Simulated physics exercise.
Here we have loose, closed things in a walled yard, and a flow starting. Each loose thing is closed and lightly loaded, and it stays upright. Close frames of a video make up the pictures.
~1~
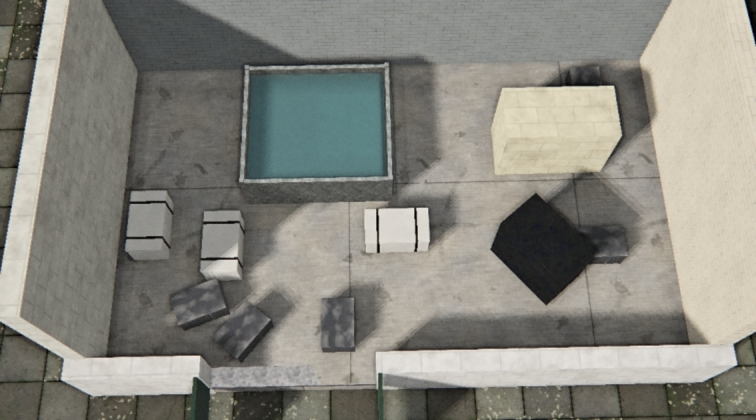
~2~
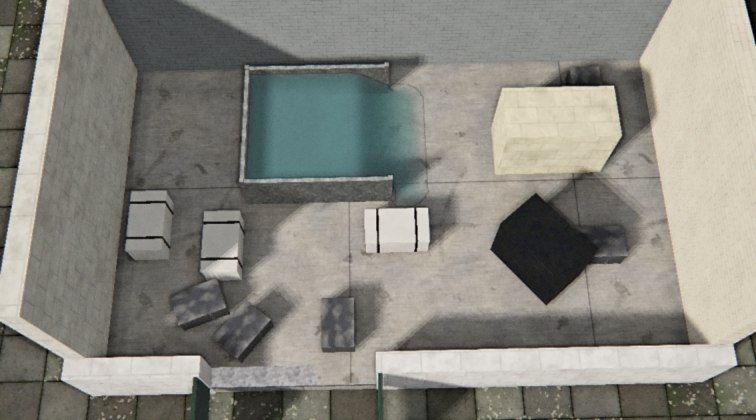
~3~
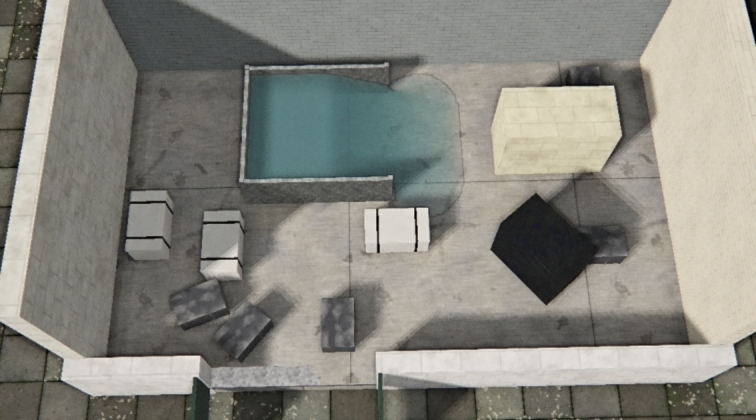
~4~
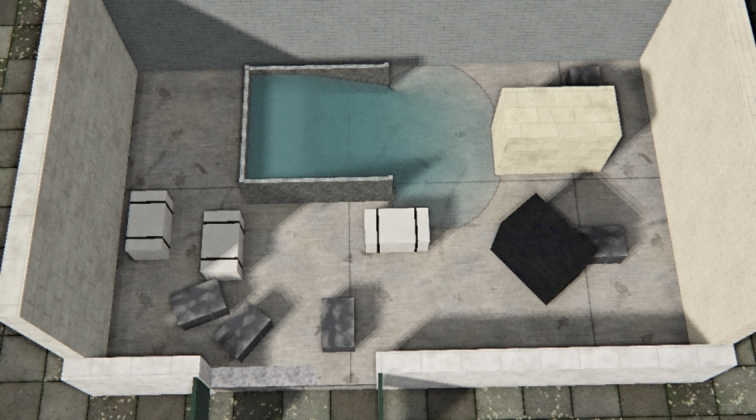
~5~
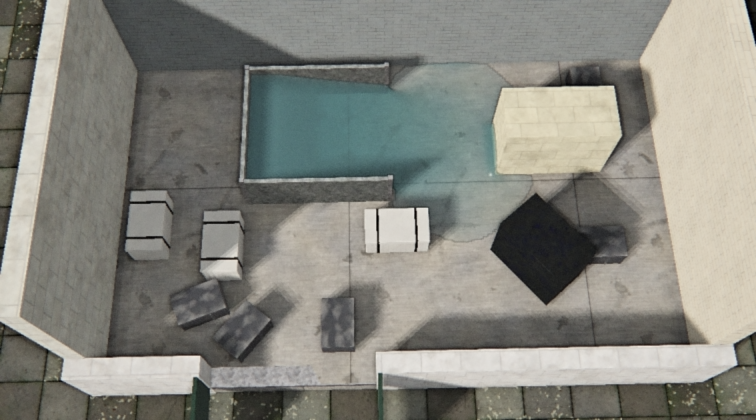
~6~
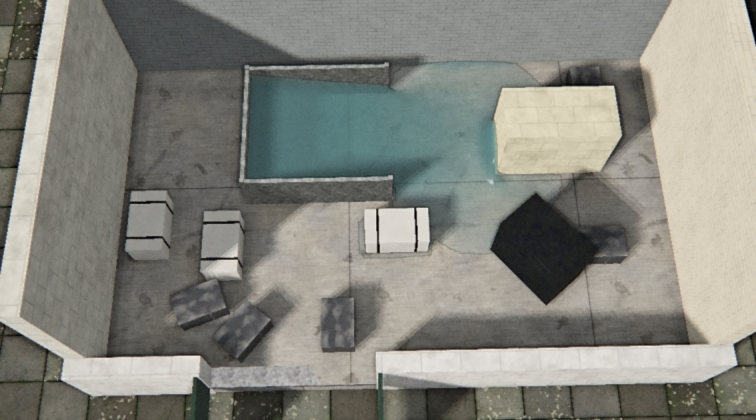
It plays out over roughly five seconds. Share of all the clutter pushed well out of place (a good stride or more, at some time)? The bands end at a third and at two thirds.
A third to two thirds.
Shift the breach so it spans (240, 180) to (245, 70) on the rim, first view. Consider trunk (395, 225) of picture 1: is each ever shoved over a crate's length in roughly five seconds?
Verdict: It fell short.
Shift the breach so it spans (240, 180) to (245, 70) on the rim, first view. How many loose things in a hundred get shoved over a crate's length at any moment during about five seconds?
That should be close to 80 percent.
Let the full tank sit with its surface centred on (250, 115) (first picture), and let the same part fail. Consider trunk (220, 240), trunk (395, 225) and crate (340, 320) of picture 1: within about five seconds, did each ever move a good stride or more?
Result per object - stayed close, went far, went far.
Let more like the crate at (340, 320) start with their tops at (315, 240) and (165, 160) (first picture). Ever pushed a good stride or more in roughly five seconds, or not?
Well, one then the other: Not carried that far, not carried that far.
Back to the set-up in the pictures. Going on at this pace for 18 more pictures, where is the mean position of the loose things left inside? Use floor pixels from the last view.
Around (346, 278).
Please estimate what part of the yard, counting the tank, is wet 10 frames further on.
Near 50 in a hundred.
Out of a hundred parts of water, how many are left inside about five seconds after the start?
Estimate: Roughly 98 %.
A moment on, 0 of 8 are well off their spots; 0 afloat.
Next, 2 of 8 are well off their spots; 1 afloat.
Later, 2 of 8 are well off their spots; 2 afloat.
In the end, 3 of 8 are well off their spots, and 3 have been at some point; 4 afloat.
